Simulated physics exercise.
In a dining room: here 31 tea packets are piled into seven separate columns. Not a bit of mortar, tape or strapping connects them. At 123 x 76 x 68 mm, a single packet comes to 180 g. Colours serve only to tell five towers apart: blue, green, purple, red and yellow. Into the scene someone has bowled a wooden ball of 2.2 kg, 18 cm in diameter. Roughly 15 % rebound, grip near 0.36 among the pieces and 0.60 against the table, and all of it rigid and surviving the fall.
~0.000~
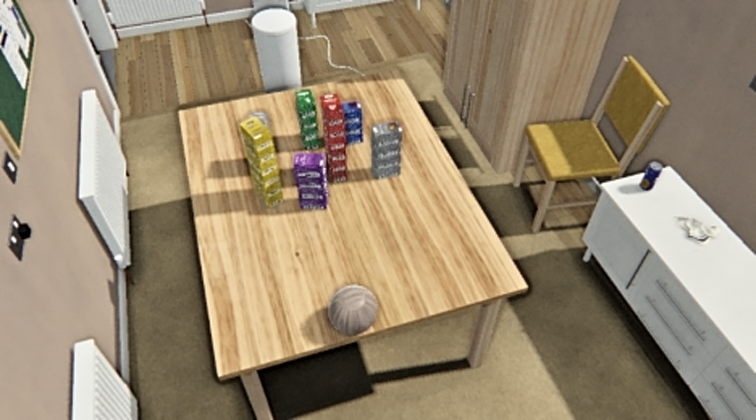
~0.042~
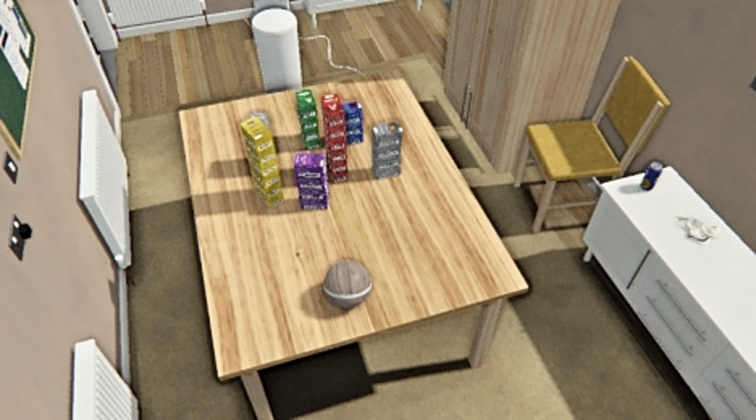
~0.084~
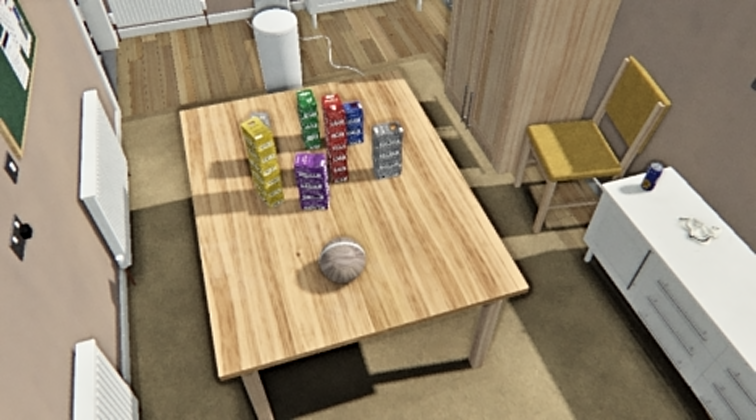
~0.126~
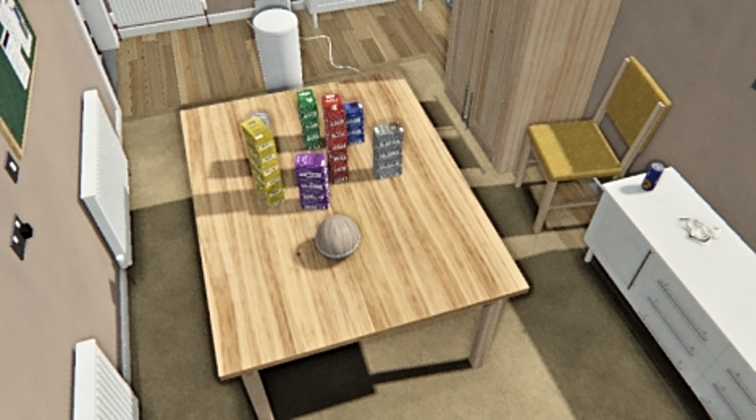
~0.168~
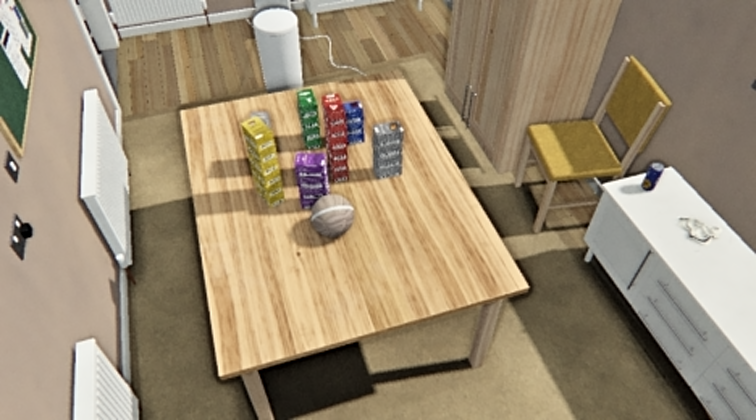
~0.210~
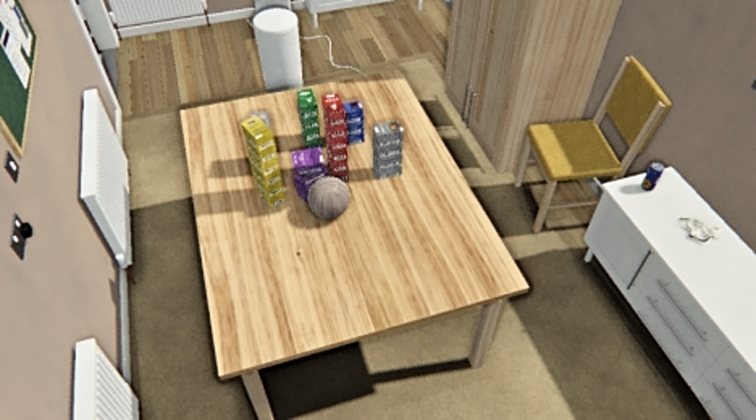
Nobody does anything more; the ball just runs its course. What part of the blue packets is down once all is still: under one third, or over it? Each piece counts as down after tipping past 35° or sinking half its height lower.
Over one third.
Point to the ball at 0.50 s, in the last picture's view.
You'll find it near (312, 137).
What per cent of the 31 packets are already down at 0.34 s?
By then 10 %.
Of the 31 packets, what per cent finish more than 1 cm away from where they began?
Moved: 65 per cent.
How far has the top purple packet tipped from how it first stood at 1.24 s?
It's at some 90 degrees.
Around 0.34 s, ball still moving; none of the 3 blue packets down (3 of 31 in all colours); top blue packet tipped 9°; top purple packet tipped 74°.
Around 0.50 s, ball still moving; none of the 3 blue packets down (6 of 31 in all colours); top blue packet tipped 23°; top purple packet on its side.
Around 0.80 s, ball still moving; 2 of the 3 blue packets down (14 of 31 in all colours); top blue packet tipped 49°, 10 cm lower; top red packet on its side.
Around 1.24 s, ball at rest; 2 of the 3 blue packets down (14 of 31 in all colours); top blue packet 14 cm lower; top green packet on its side.
Finally (1.7 s), ball at rest; 2 of the 3 blue packets down (14 of 31 in all colours); top blue packet 14 cm lower; top green packet on its side. That is 67 per cent. Seen by the last camera, middles, top blue packet near (345, 103), top green packet near (320, 90).
